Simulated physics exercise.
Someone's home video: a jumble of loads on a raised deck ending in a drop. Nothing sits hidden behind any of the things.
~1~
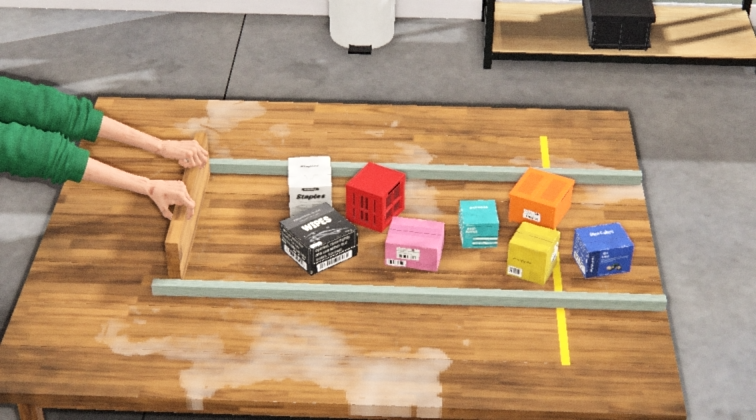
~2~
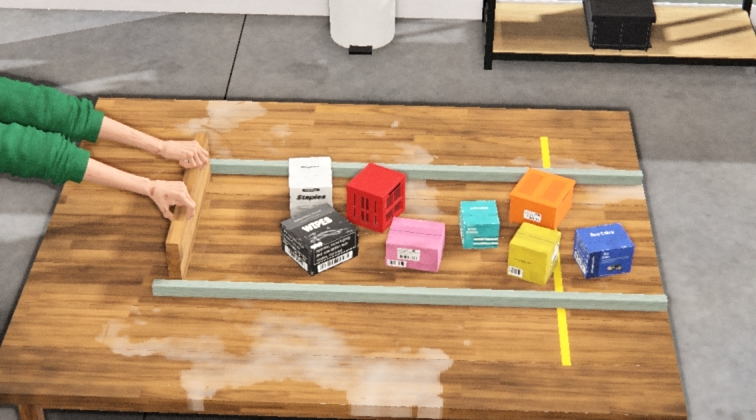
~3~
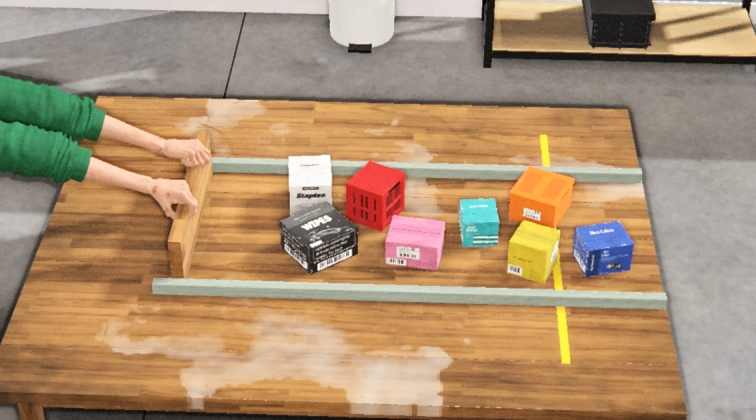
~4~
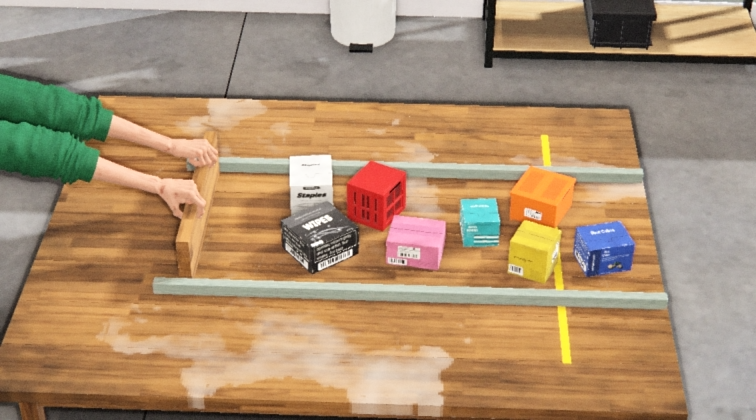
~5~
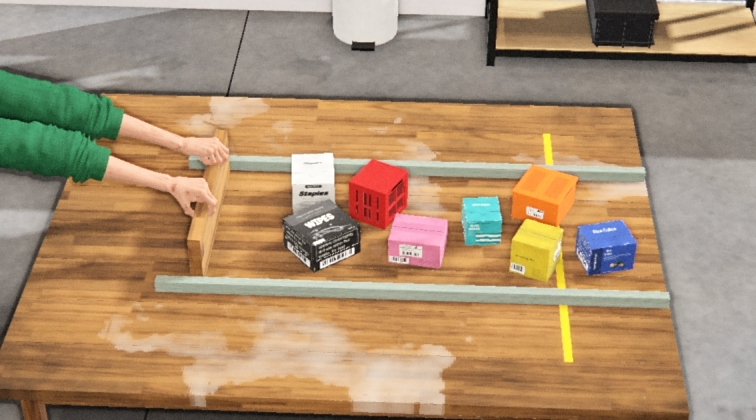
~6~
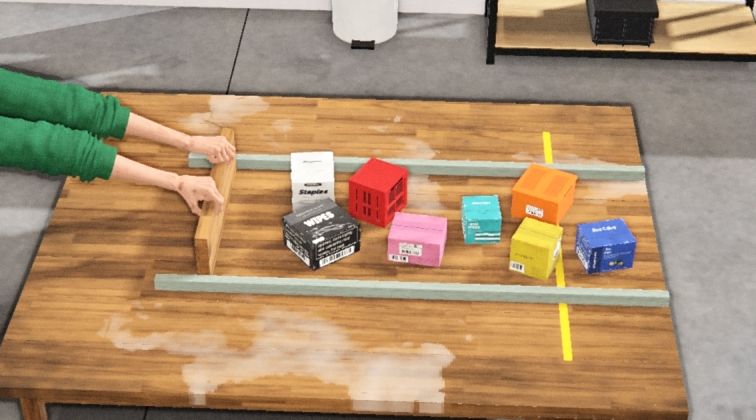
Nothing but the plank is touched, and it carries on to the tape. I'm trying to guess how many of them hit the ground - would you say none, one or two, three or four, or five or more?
The fall count stops at three or four.
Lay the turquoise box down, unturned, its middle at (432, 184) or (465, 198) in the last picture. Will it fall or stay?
In order, it is not lost; drops down.
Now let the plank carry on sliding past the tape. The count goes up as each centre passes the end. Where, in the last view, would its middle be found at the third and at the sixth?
Its middle is around (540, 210) and later (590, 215).
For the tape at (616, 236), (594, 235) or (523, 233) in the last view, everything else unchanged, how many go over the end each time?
Going through them in order, you'd see 6, 6 and 1.
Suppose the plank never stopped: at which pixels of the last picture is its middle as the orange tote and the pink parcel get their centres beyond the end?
Its middle is around (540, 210) and around (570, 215).
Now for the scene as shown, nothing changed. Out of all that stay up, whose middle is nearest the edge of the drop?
The pink parcel, that one.
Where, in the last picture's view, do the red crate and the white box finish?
In the last picture the red crate sits at (619, 198) while the white box sits at (575, 192).
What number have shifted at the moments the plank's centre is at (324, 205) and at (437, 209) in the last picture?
One spot: 4. Other spot: 8.
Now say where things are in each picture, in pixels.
Blue box (602, 250); orange tote (541, 201); yellow parcel (533, 253); plank (189, 206); tape (554, 238), in the first frame.
Orange tote (541, 201); red crate (376, 198), in the second frame.
Yellow parcel (534, 252); black box (319, 237), in the third frame.
Blue box (604, 249); white box (311, 187), in the fourth frame.
Orange tote (544, 198); plank (210, 203), in the fifth frame.
Blue box (605, 246); orange tote (543, 196); yellow parcel (536, 249); plank (217, 202); tape (556, 234), in the sixth frame.
Soon after, none off yet; blue box at rest near (605, 246); orange tote at rest near (543, 196); yellow parcel at rest near (536, 249).
Then, none off yet; blue box at rest near (605, 246); orange tote at rest near (543, 196); yellow parcel moved a little near (546, 248).
Further on, none off yet; blue box moved about its own width near (673, 249); orange tote moved about its own width near (603, 193); yellow parcel moved well along near (630, 250).
At rest, the number that fall off is three or four; fallen, turquoise box, yellow parcel, orange tote and blue box.
